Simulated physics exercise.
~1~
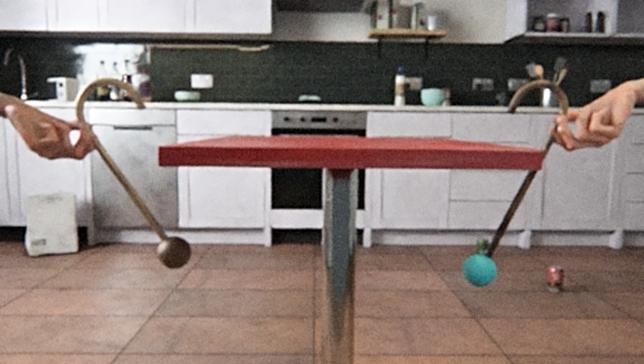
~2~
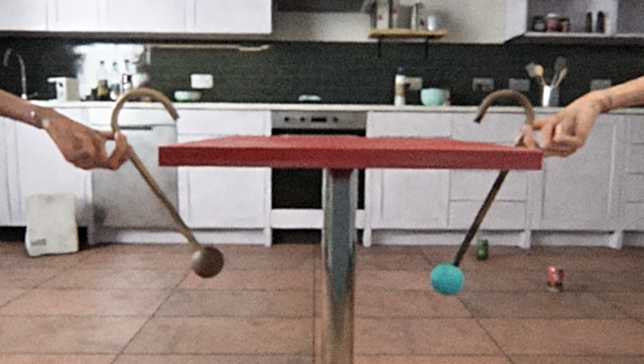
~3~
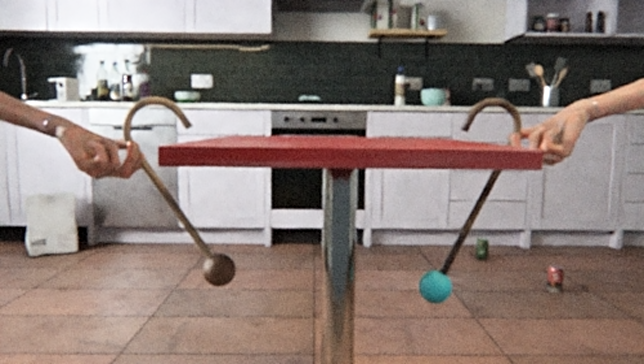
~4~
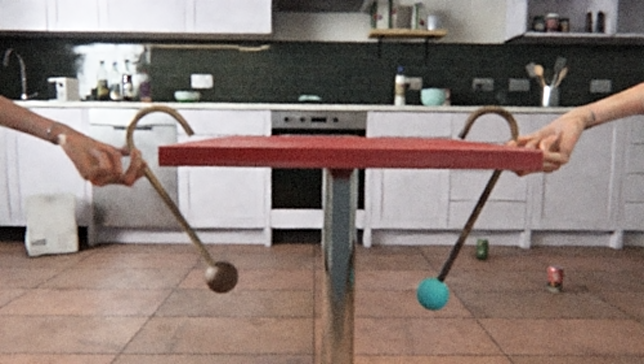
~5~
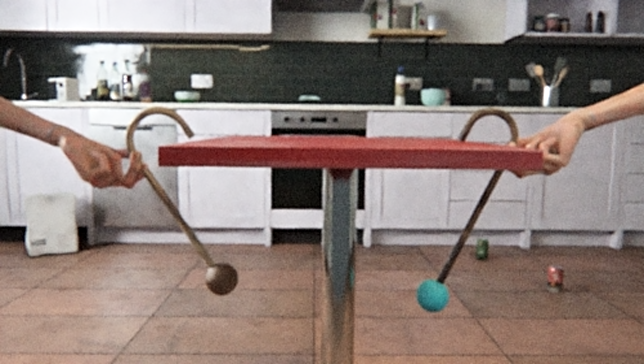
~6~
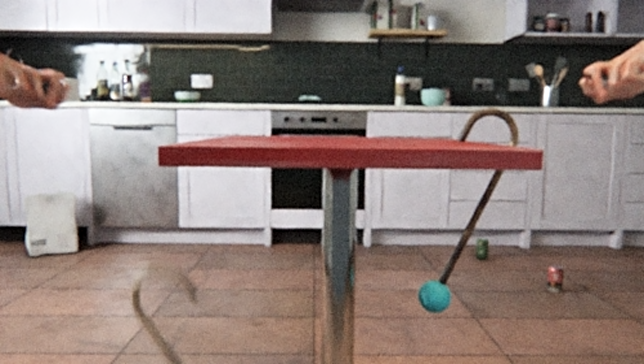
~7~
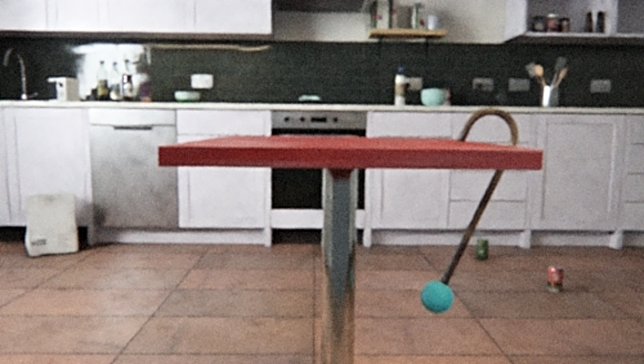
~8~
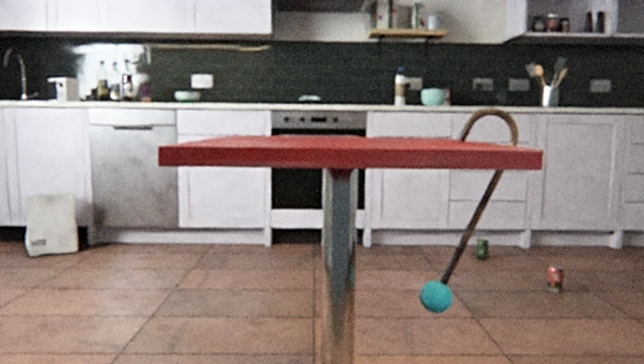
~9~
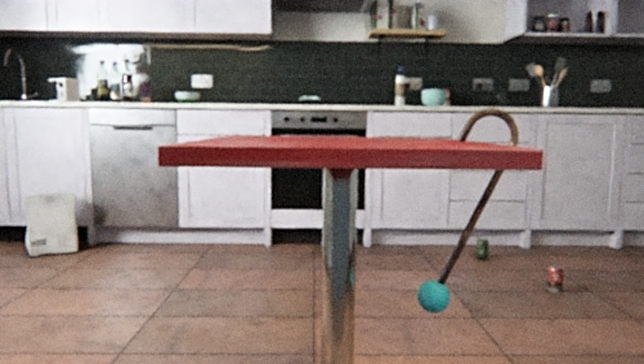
Two hooked rods hung by hands on a red table's edges, the brown one falling once released, the turquoise-ended one staying.
